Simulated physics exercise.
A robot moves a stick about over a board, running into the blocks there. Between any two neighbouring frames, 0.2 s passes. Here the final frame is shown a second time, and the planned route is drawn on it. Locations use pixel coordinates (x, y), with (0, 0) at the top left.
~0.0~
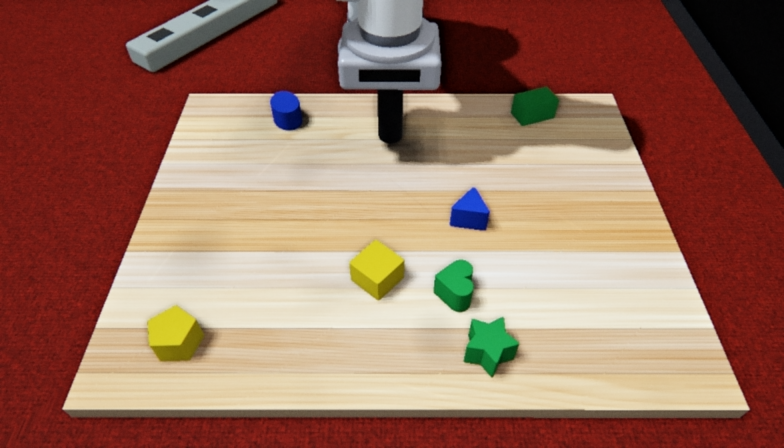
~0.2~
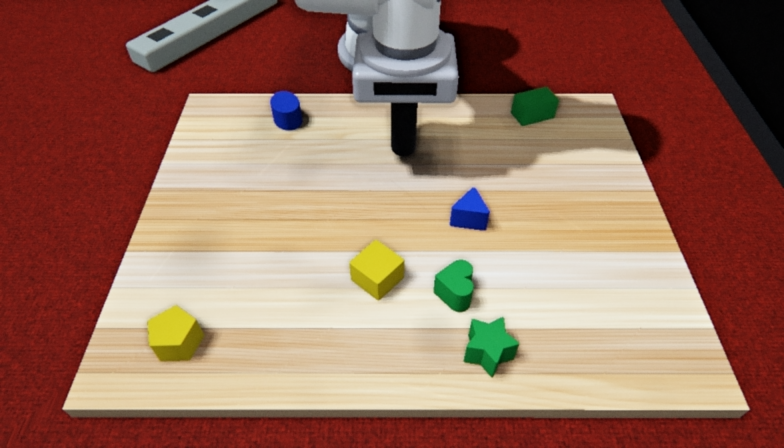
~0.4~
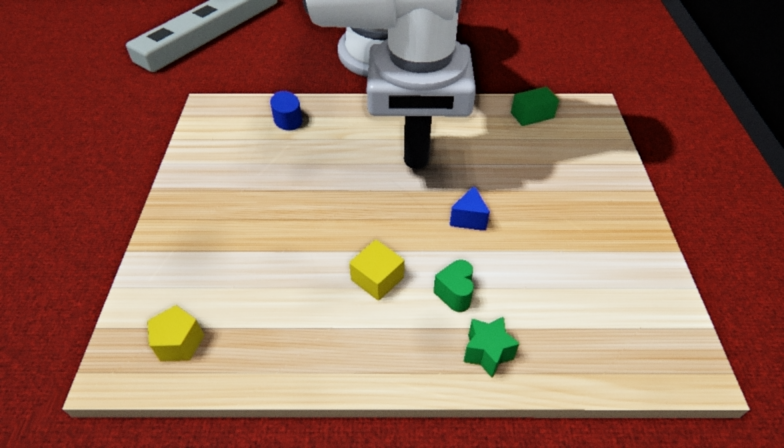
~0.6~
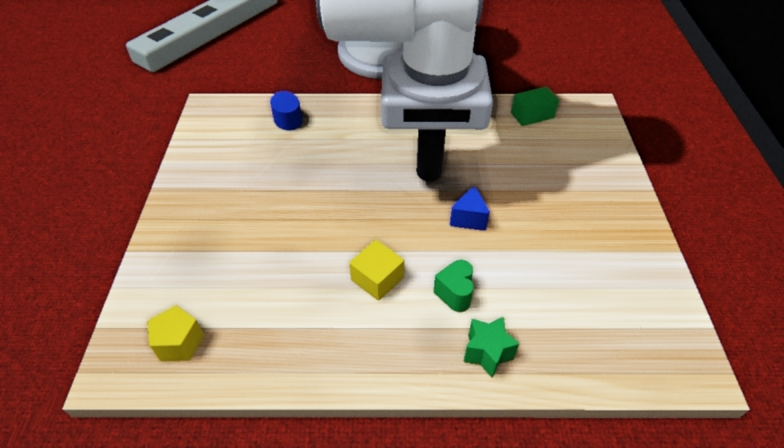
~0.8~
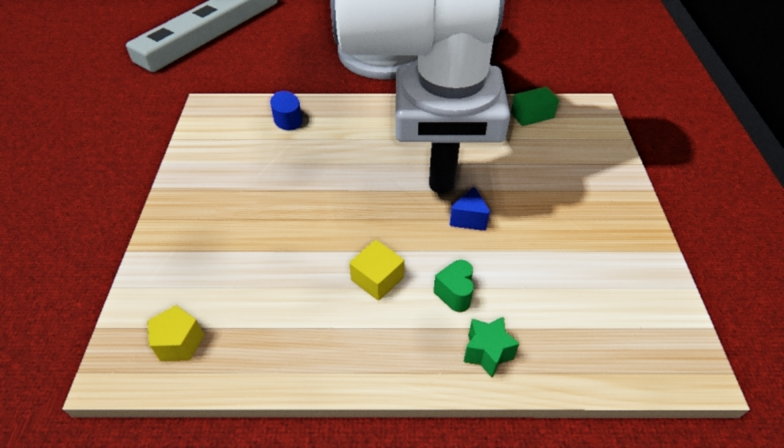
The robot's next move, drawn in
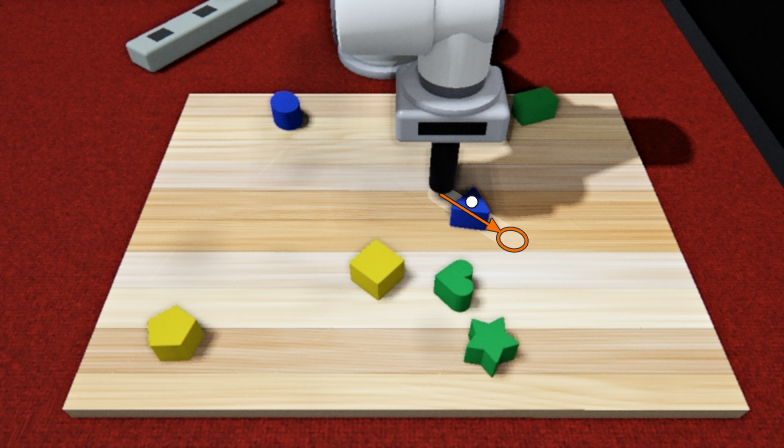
We see a wooden board with blue, green and yellow blocks on a red surface, as a robot arm moves its black stick steadily down and to the right, nearing the blue triangular block while all the blocks stay still.
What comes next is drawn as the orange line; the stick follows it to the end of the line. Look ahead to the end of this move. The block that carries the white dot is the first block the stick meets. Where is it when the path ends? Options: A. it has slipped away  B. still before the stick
A (it has slipped away)
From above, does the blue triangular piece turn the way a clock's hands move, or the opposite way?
Clockwise, from overhead.
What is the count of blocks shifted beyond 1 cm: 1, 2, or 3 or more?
Total moved: One.
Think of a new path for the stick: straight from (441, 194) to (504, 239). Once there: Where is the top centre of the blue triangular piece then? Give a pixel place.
It should be at about (504, 241).
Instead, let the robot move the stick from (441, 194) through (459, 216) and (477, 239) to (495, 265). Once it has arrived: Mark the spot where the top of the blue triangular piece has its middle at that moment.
That would be at about pixel (528, 252).
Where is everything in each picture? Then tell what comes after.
Stick tip (390, 137); block tops, blue triangular piece (472, 202), in the first picture.
Stick (403, 149); blocks unchanged, in the second picture.
Stick (416, 162); blocks unchanged, in the third picture.
Stick (429, 174); blocks unchanged, in the fourth picture.
Stick (442, 186); blue triangular piece (472, 202), in the fifth picture.
Path on the board, from (441, 194) directly to (512, 239); the dot is on the blue triangular piece.
What follows on the original path. One third of the way, stick (466, 201); blue triangular piece (478, 209), turned 25° clockwise.
Two thirds of the way, stick (490, 216); blue triangular piece (495, 227), turned 65° clockwise.
At the end, stick (515, 231); blue triangular piece (500, 236), turned 85° clockwise.
